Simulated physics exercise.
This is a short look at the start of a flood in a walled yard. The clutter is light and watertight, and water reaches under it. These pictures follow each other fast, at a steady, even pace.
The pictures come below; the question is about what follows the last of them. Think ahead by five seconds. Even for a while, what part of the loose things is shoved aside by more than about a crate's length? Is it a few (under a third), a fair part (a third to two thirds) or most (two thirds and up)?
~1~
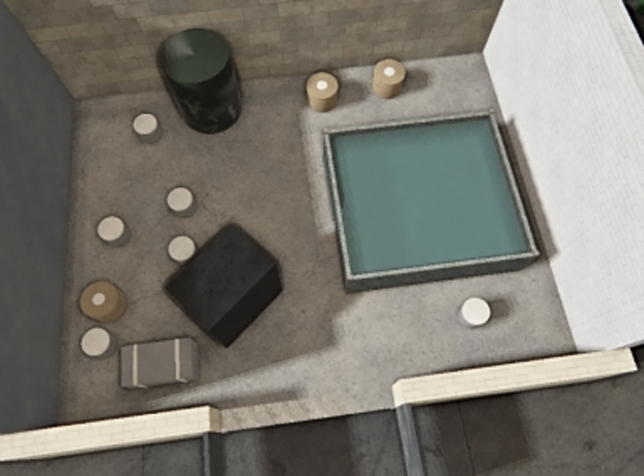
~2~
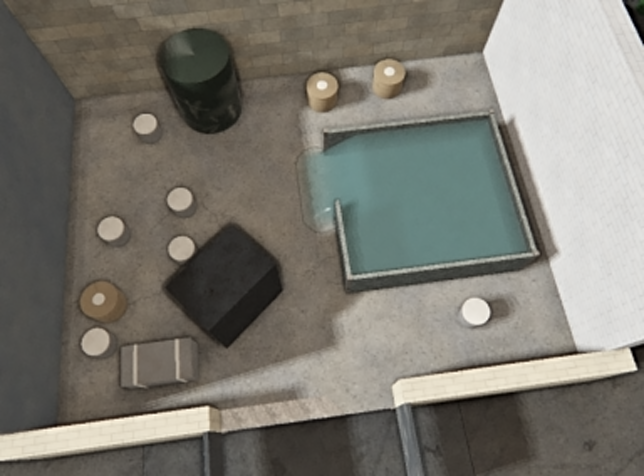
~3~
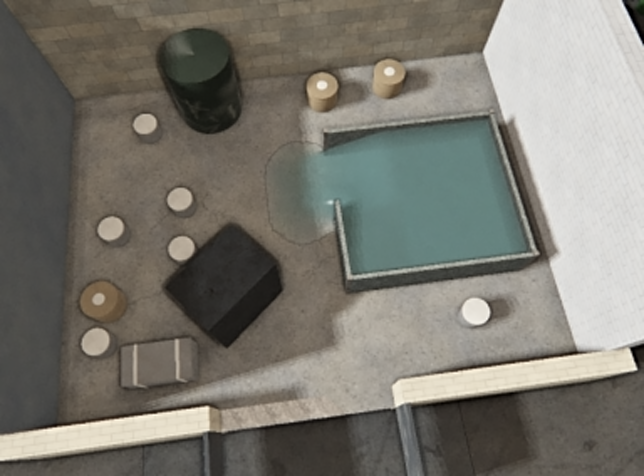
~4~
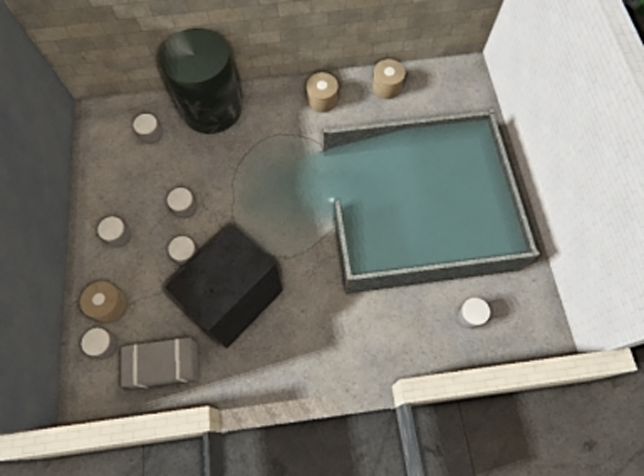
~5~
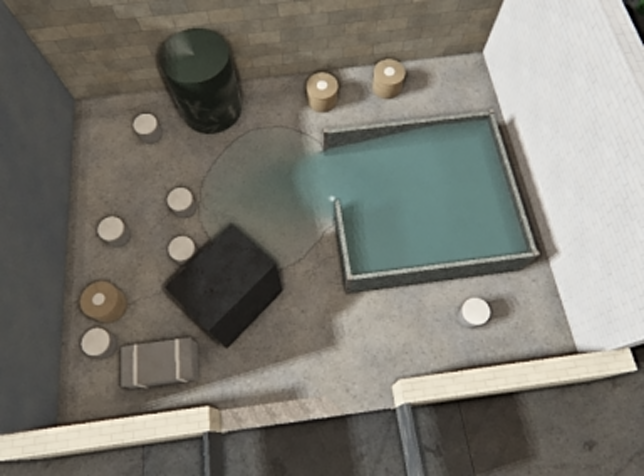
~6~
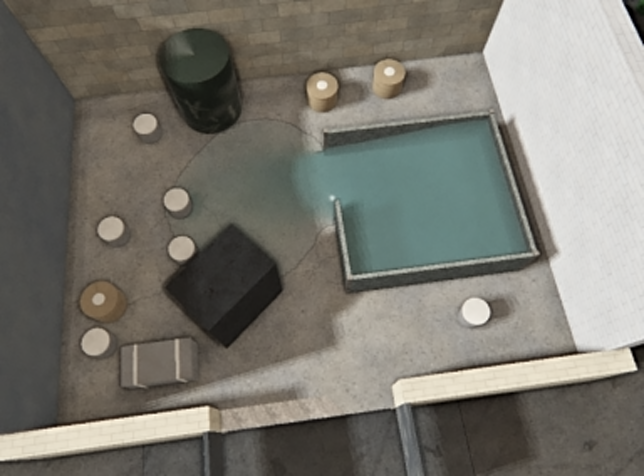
A fair part.
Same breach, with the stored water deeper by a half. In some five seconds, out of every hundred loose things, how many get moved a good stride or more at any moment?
Close to 60 in a hundred, give or take.
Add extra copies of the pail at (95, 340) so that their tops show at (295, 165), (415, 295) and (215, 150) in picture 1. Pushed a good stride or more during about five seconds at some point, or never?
Taking them one at a time: Gets driven off, then remains close, then gets driven off.
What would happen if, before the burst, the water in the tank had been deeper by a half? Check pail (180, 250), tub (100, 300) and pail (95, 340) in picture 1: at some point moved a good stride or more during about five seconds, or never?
Went the distance, went the distance, went the distance.
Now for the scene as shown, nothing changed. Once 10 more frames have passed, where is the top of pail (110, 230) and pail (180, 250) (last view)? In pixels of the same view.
(68, 238) and (81, 268), roughly.
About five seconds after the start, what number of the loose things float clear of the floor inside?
The answer would be 5.
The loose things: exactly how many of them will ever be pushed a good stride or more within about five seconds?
So the number is 6.
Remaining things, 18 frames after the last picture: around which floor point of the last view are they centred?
In the last view, somewhere about (201, 251).
A moment on, 1 of 10 are well off their spots; 0 afloat.
Next, 3 of 10 are well off their spots; 4 afloat.
Later, 5 of 10 are well off their spots; 5 afloat.
In the end, 6 of 10 are well off their spots, and 6 have been at some point; 5 afloat.
